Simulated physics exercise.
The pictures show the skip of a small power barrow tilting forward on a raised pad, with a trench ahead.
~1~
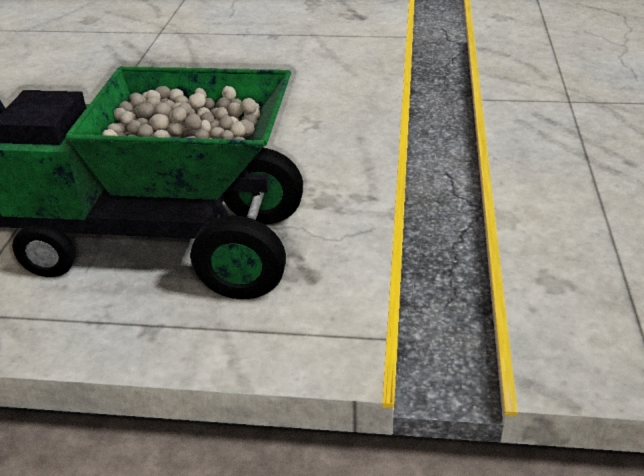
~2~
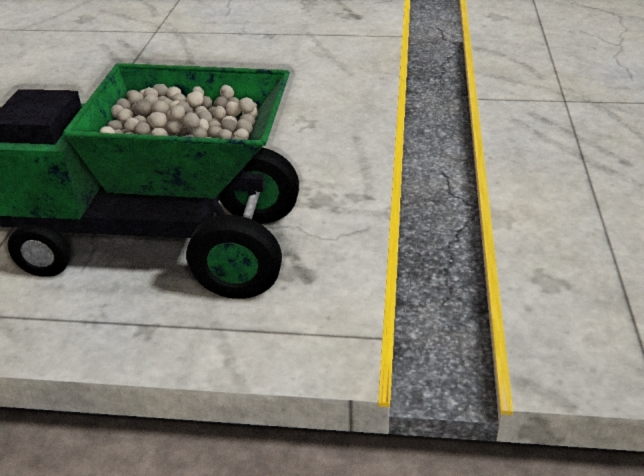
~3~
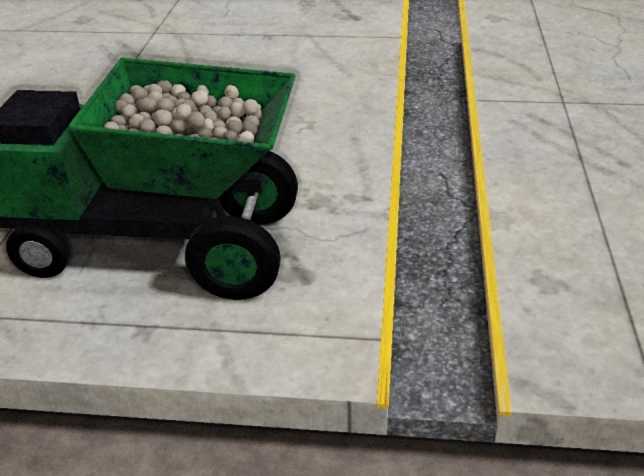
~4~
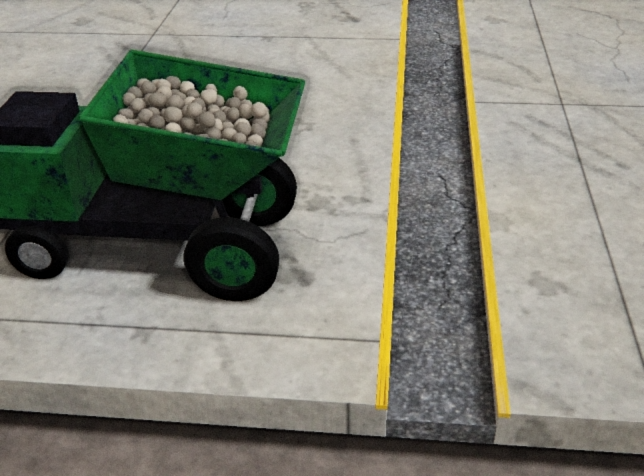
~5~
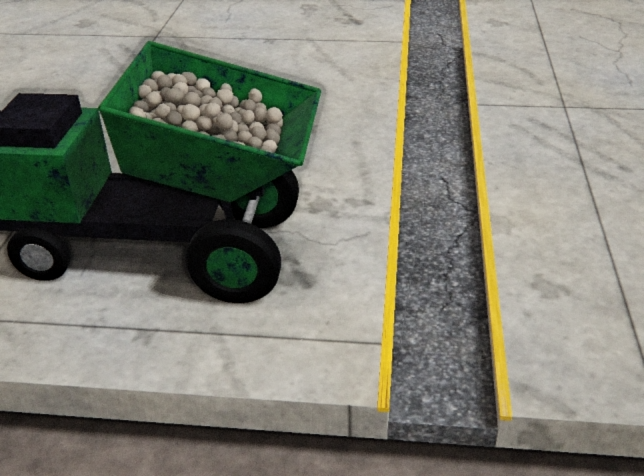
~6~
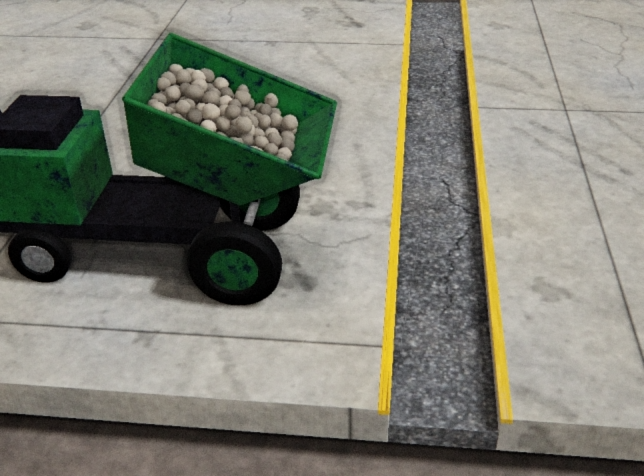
A green skip full of pale, rounded pebbles sits level on a small barrow with black tyres at the left, seen from above and to one side on a raised, cracked slab of pale grey. To the right, a dark grey, shallow trench runs between yellow edges. The skip tilts forward to the right, barely at first and then clearly, its rear rising while the barrow and view stay nearly still.
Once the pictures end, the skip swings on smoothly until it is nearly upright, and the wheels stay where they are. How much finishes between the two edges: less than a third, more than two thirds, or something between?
Between the edges lies more than two thirds of the load.
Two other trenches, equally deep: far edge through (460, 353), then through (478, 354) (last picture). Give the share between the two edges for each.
The first gives 60 %, the second 70 %.
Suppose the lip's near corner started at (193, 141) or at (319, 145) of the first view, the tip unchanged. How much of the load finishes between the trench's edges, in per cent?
About 40 and 70 per cent.
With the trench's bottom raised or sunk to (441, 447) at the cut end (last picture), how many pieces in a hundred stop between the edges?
Roughly 100 in a hundred.
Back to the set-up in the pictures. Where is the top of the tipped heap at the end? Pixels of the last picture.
Close to (413, 249).
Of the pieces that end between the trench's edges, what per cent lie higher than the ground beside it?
Near 40 %.
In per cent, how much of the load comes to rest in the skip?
Near 10 %.
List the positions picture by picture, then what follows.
Lip of the skip near (264, 143), level; top of the load near (179, 110), river pebbles; first edge of the trench near (392, 341); far edge near (505, 348), the trench over half as wide as the skip, and shallow for its width, in the first picture.
Lip of the skip near (263, 144), tipped barely; top of the load near (161, 108), in the second picture.
Lip of the skip near (270, 147), tipped barely; top of the load near (166, 106), in the third picture.
Lip of the skip near (282, 154), tipped a little; top of the load near (152, 113), in the fourth picture.
Lip of the skip near (300, 164), tipped clearly; top of the load near (169, 110), in the fifth picture.
Lip of the skip near (318, 177), tipped clearly; top of the load near (186, 103); first edge of the trench near (388, 348); far edge near (500, 355), in the sixth picture.
Shortly afterwards, skip tipped steeply; the whole lot in the skip.
Next, skip tipped right over; near half in the skip; a little short of the trench; near a third in or heaped over the trench; only a few beyond it; only a few falling.
Some moments later, skip tipped right over; a little in the skip; a little short of the trench; the bulk in or heaped over the trench; only a few beyond it.
In the end, skip tipped right over; a little in the skip; a little short of the trench; the bulk in or heaped over the trench; only a few beyond it.
